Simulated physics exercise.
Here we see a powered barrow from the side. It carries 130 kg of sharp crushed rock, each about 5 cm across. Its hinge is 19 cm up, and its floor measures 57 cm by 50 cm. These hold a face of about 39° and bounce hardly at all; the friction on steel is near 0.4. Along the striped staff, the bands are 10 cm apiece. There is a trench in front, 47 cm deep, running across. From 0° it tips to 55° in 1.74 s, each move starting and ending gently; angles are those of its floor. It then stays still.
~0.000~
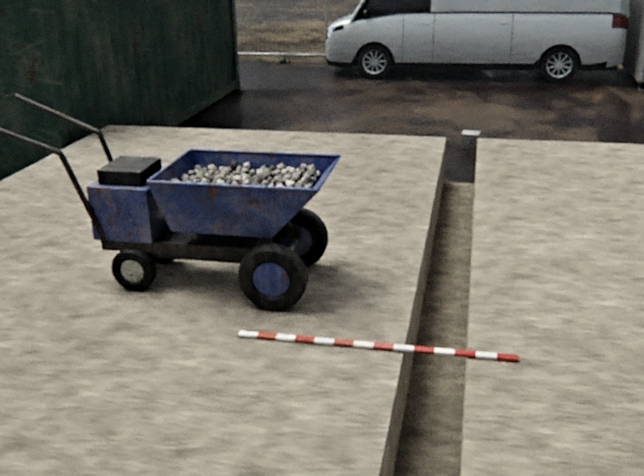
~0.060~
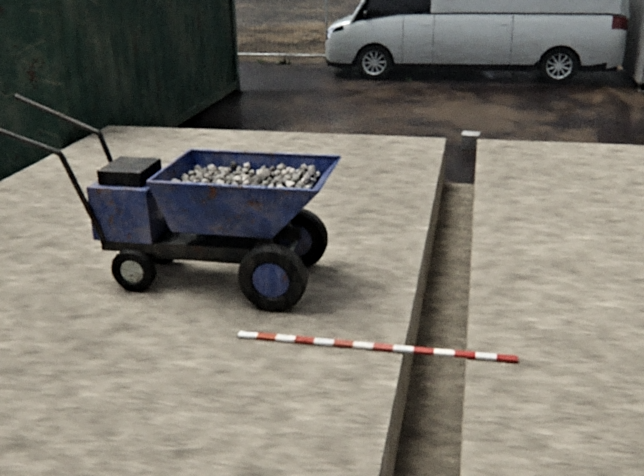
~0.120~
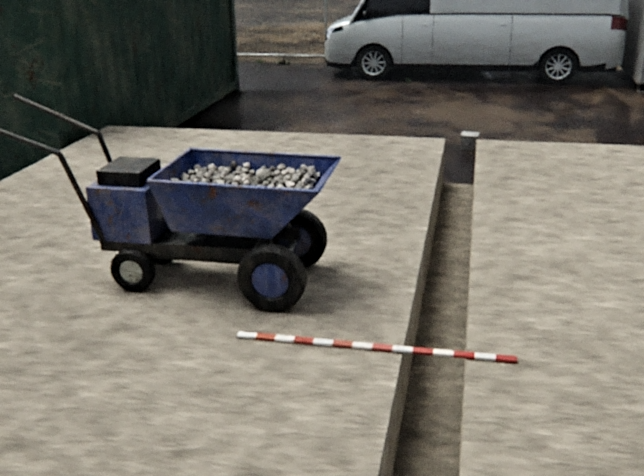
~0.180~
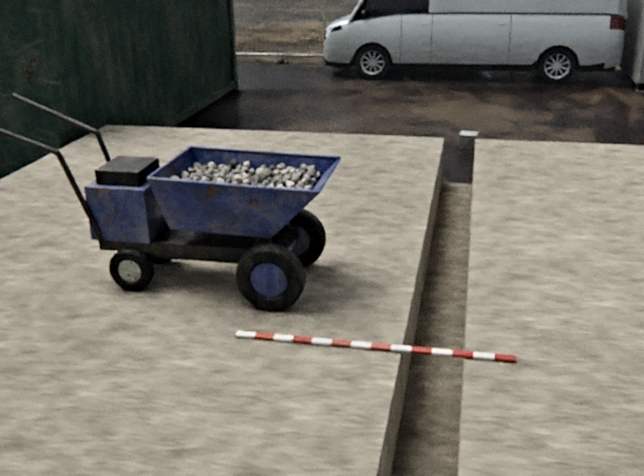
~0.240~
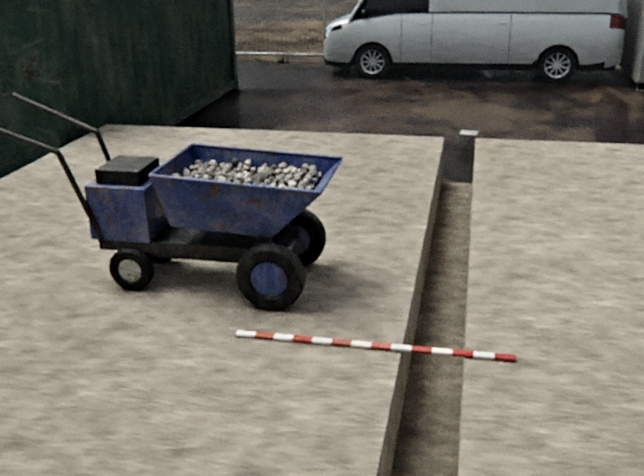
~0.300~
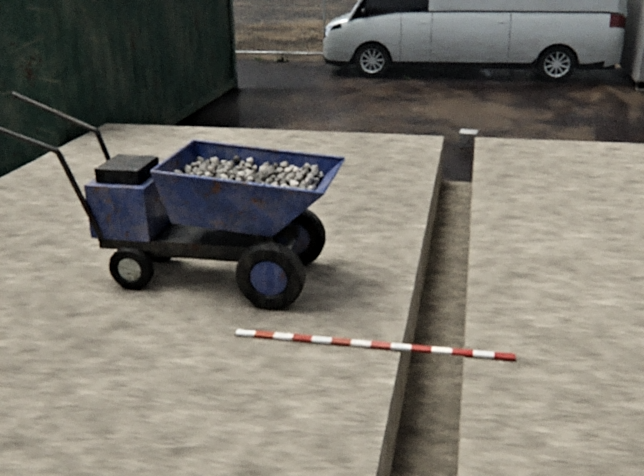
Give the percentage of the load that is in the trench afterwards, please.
Near 14 per cent of the load.
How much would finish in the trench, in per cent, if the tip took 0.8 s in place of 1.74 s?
In that case, around 25%.
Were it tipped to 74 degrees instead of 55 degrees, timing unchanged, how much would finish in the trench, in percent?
Then about 50 per cent.
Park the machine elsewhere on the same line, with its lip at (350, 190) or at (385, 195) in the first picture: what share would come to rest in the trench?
From the first spot near 25, from the second near 20 per cent.
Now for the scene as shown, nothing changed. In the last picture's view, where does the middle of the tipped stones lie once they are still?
Their centre sits close to (421, 360).
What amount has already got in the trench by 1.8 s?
At that moment: Approx. 0 %.
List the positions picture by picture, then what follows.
In the first picture, the tray is at 0°, its lip at (318, 191); the top of the load is at (283, 176).
In the second picture, the tray is at 0°, its lip at (318, 192); the top of the load is at (283, 177); the stones move at 0.0 m/s on average.
The third picture shows lip at (318, 192), floor tilted 1°, highest stones at (284, 177); the stones move at 0.1 m/s on average.
The fourth picture shows lip at (319, 193), floor tilted 2°, highest stones at (237, 174); the stones move at 0.1 m/s on average.
In the fifth picture, the tray is at 3°, its lip at (321, 193); the top of the load is at (226, 171); the stones move at 0.2 m/s on average.
The sixth picture shows lip at (323, 194), floor tilted 4°, highest stones at (220, 168); the stones move at 0.2 m/s on average.
After 1.3 s the floor is at 46°; 100 % in the tray; the foremost stones are at (357, 234).
After 1.8 s the floor is at 55°; 99 % in the tray, 1 % short of the trench; the foremost stones are at (393, 261).
After 2.2 s the floor is at 55°; 92 % in the tray, 7 % short of the trench, 2 % in the trench; the foremost stones are at (433, 318).
After 4.1 s the floor is at 55°; 75 % in the tray, 11 % short of the trench, 14 % in the trench; the foremost stones are at (459, 368).
